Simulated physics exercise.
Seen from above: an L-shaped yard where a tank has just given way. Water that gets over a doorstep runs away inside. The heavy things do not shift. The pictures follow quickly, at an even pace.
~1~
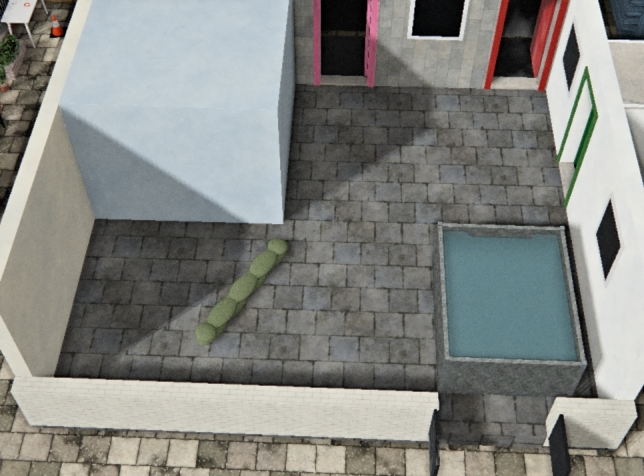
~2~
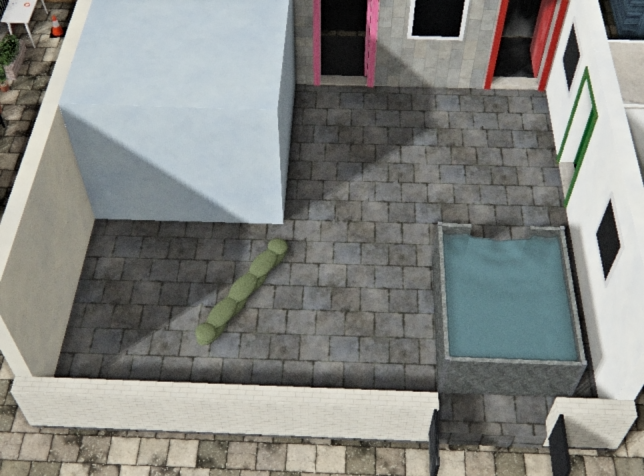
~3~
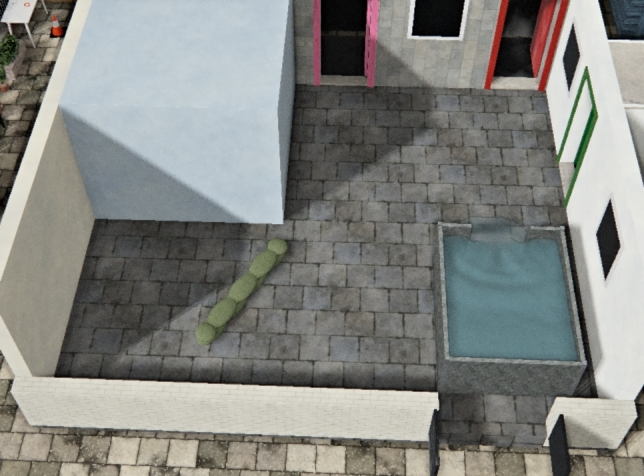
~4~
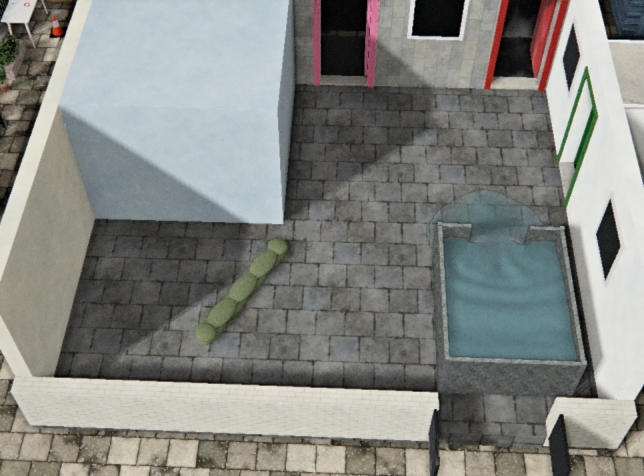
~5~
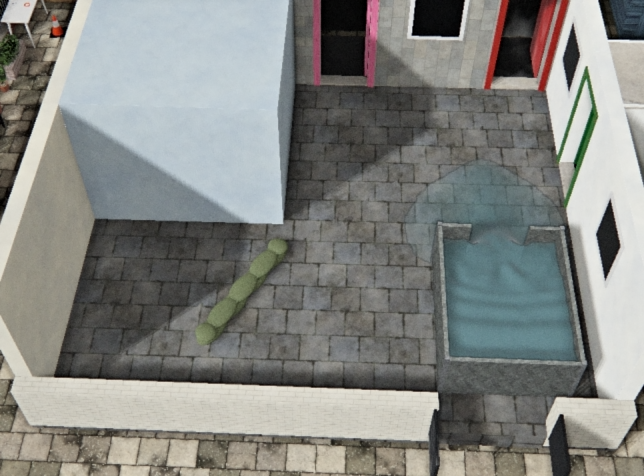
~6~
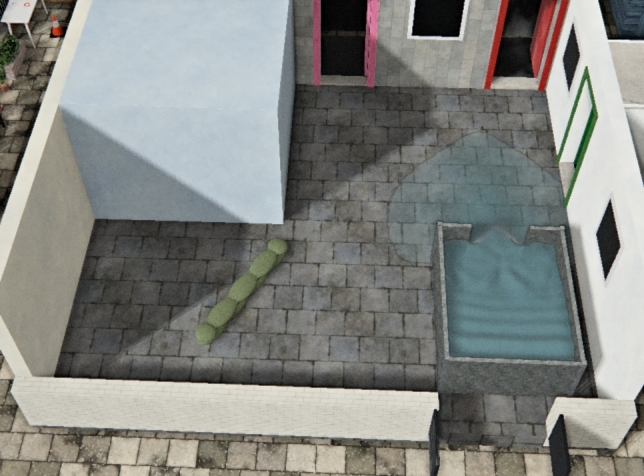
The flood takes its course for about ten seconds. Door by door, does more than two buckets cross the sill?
The red door floods; the pink door floods; the green door floods.
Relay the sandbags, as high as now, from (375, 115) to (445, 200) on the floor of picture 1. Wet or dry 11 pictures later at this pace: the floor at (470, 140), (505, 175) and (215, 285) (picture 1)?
One after the other: Covered, flooded, free of water.
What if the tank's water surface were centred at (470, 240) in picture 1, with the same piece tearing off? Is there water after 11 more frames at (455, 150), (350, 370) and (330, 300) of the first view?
In that order: Flooded, no water, dry.
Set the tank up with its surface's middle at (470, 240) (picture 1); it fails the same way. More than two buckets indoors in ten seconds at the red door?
Then: Red door goes over.
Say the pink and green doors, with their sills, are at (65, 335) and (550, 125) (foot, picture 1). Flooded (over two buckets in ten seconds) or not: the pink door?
Pink is under.
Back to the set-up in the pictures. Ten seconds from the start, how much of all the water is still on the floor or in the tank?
Near 72 in a hundred.
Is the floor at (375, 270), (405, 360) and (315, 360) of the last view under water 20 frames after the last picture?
In that order: Dry, no water, free of water.
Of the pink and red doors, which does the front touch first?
It is the one in red.
A moment on, water covers 35 % of the floor; the red door under two buckets in, the pink door not reached, the green door under two buckets in.
Next, water covers 40 % of the floor; the red door far over two buckets in, the pink door under two buckets in, the green door over two buckets in.
Then, water covers 40 % of the floor; the red door far over two buckets in, the pink door over two buckets in, the green door over two buckets in.
Later, water covers 55 % of the floor; the red door far over two buckets in, the pink door far over two buckets in, the green door far over two buckets in.
In the end, water covers 80 % of the floor; the red door far over two buckets in, the pink door far over two buckets in, the green door far over two buckets in.
